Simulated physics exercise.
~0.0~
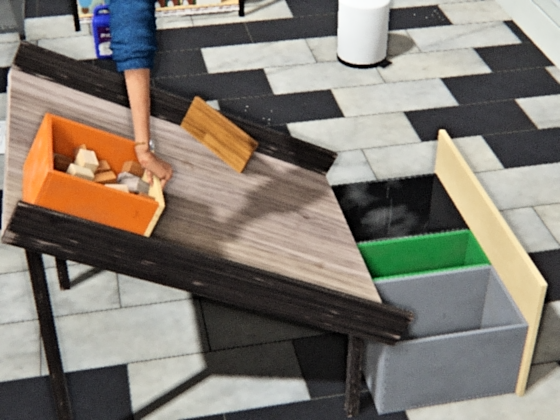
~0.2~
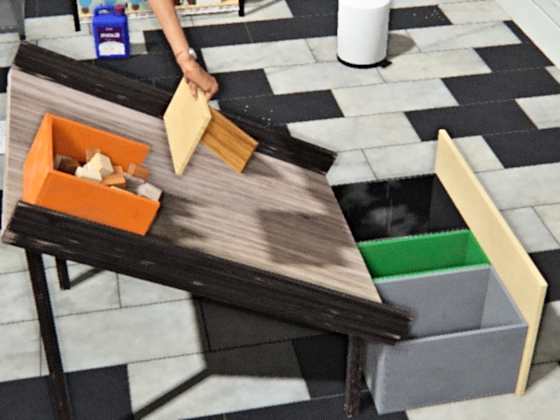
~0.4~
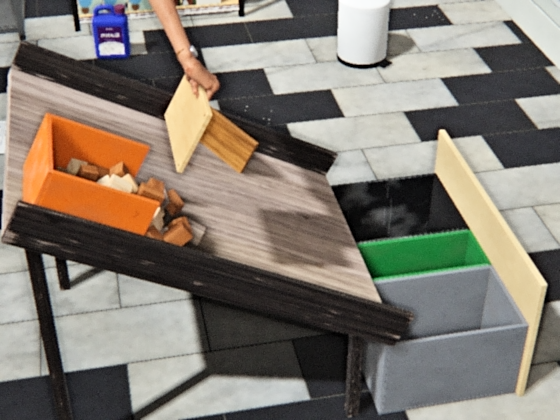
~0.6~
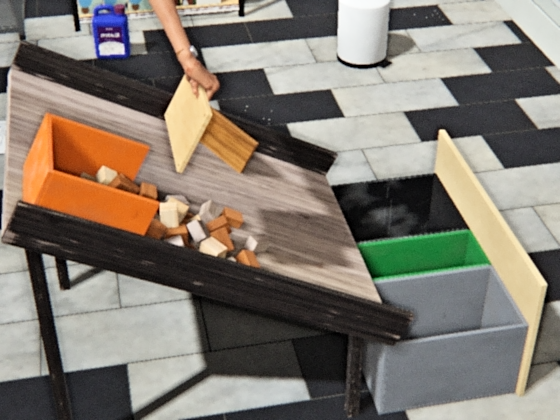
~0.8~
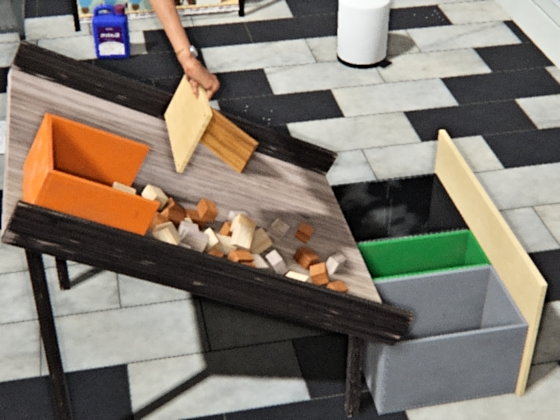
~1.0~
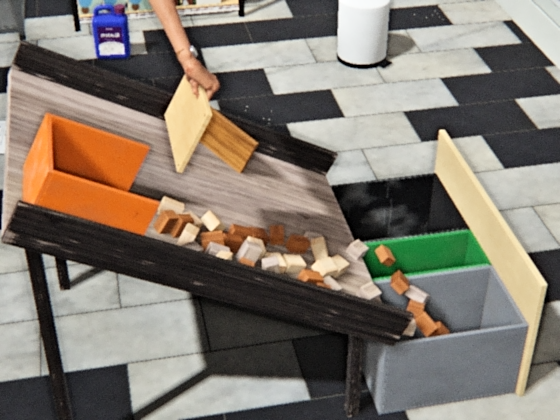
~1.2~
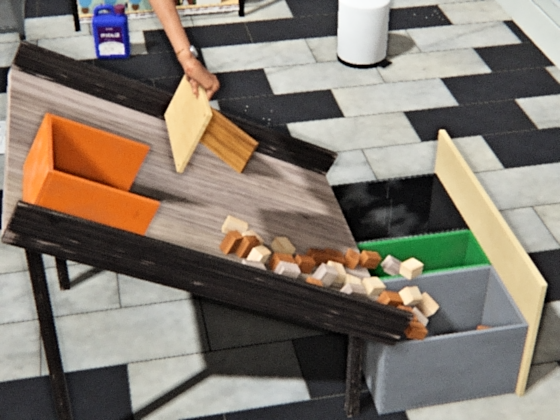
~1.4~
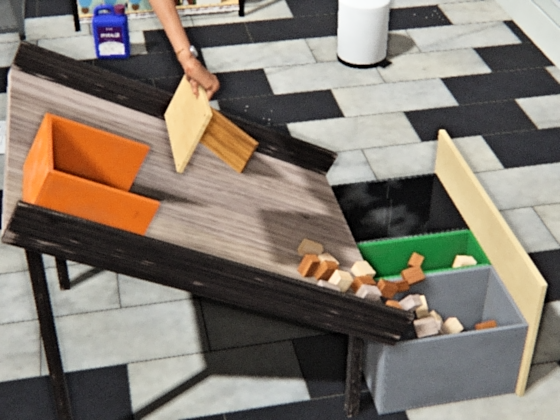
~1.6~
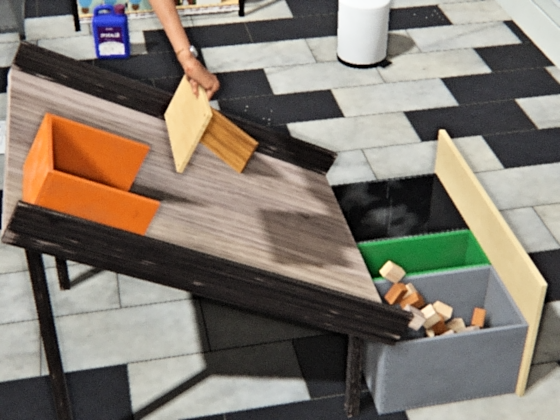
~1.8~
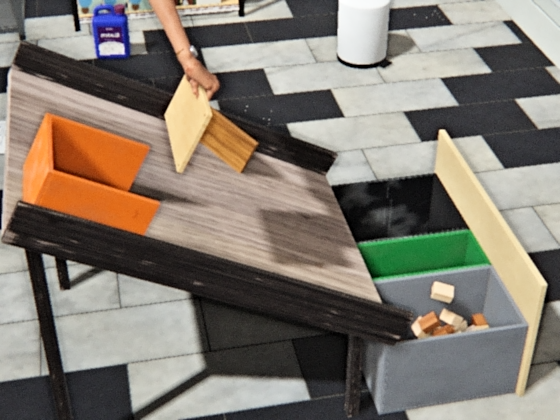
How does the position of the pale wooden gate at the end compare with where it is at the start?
At the start the gate is held at the open side of the orange pen, closing in the blocks. At the end it is held farther up and to the right, next to the angled brown board and clear of the pen.
